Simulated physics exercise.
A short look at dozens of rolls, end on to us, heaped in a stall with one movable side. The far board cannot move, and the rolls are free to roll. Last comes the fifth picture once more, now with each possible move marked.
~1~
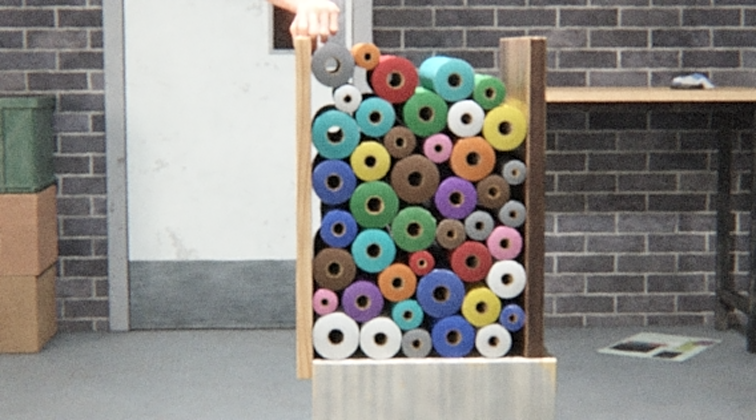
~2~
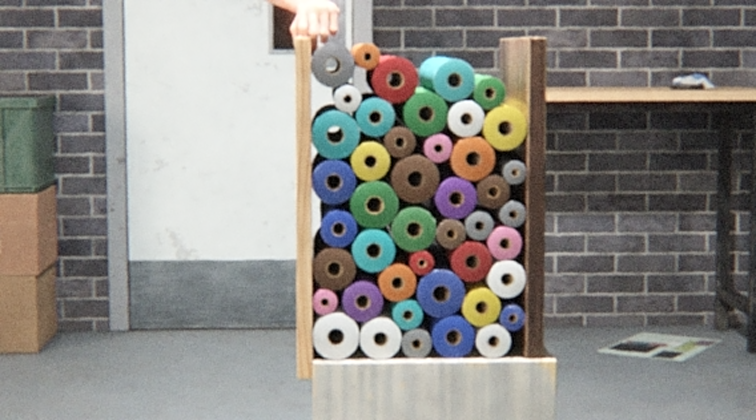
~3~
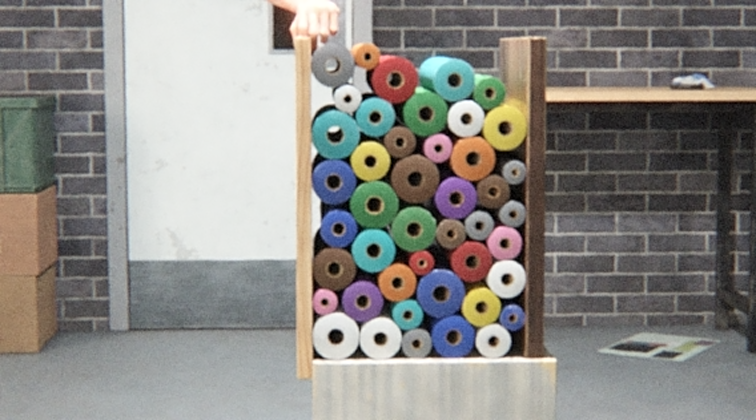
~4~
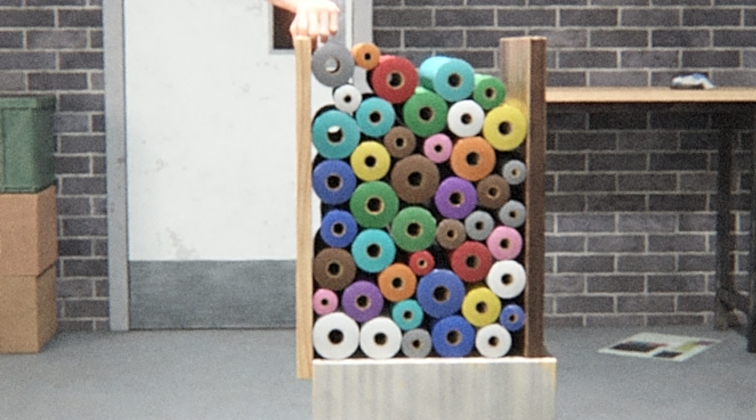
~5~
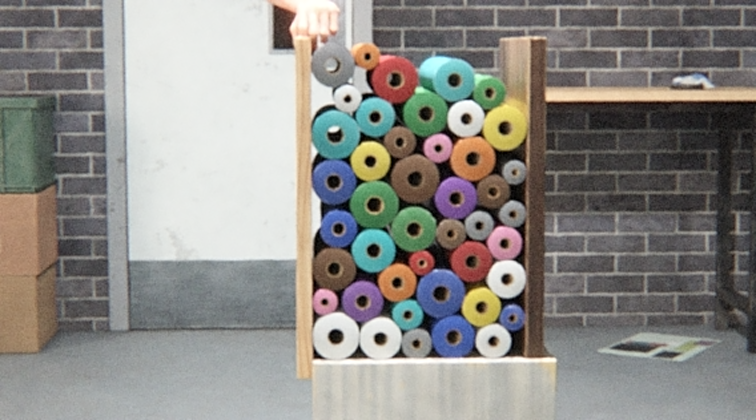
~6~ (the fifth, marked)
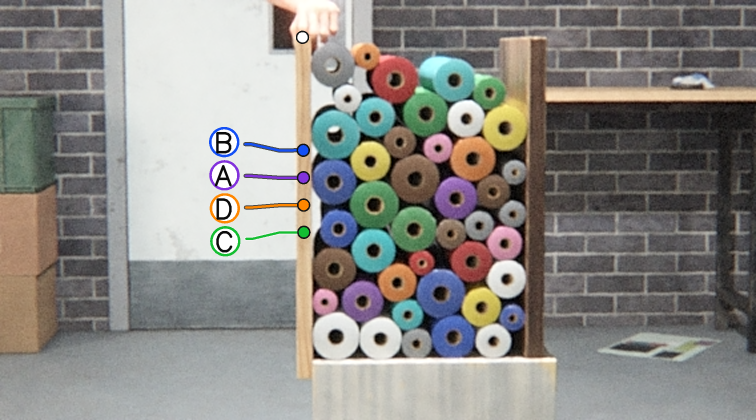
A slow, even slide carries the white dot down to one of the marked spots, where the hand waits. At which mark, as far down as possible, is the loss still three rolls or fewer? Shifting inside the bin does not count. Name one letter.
B is the limit.
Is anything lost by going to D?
At D: Yes.
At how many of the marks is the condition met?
The number is one.
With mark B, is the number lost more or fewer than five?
It loses fewer than five.
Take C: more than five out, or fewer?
At C, more than five.
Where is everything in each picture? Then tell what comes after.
In the first frame, a grey roll (513, 214); a turquoise roll (335, 135); a yellow roll (505, 128).
In the second frame, a yellow roll (505, 128); a grey roll (333, 66).
In the third frame, side board (305, 196); a white roll (336, 336).
In the fourth frame, a turquoise roll (408, 315); a yellow roll (482, 308).
In the fifth frame, a red roll (472, 262); a brown roll (451, 234); a grey roll (513, 214).
On the copy, A at (304, 178); B at (303, 150); C at (304, 232); D at (304, 205); the white dot at (303, 37).
On B. First, top of the board (310, 88).
Then, top of the board (311, 147).
Finally, top of the board (311, 150), one out over the board.
By contrast, A more than three out over the board; C more than three out over the board; D more than three out over the board.
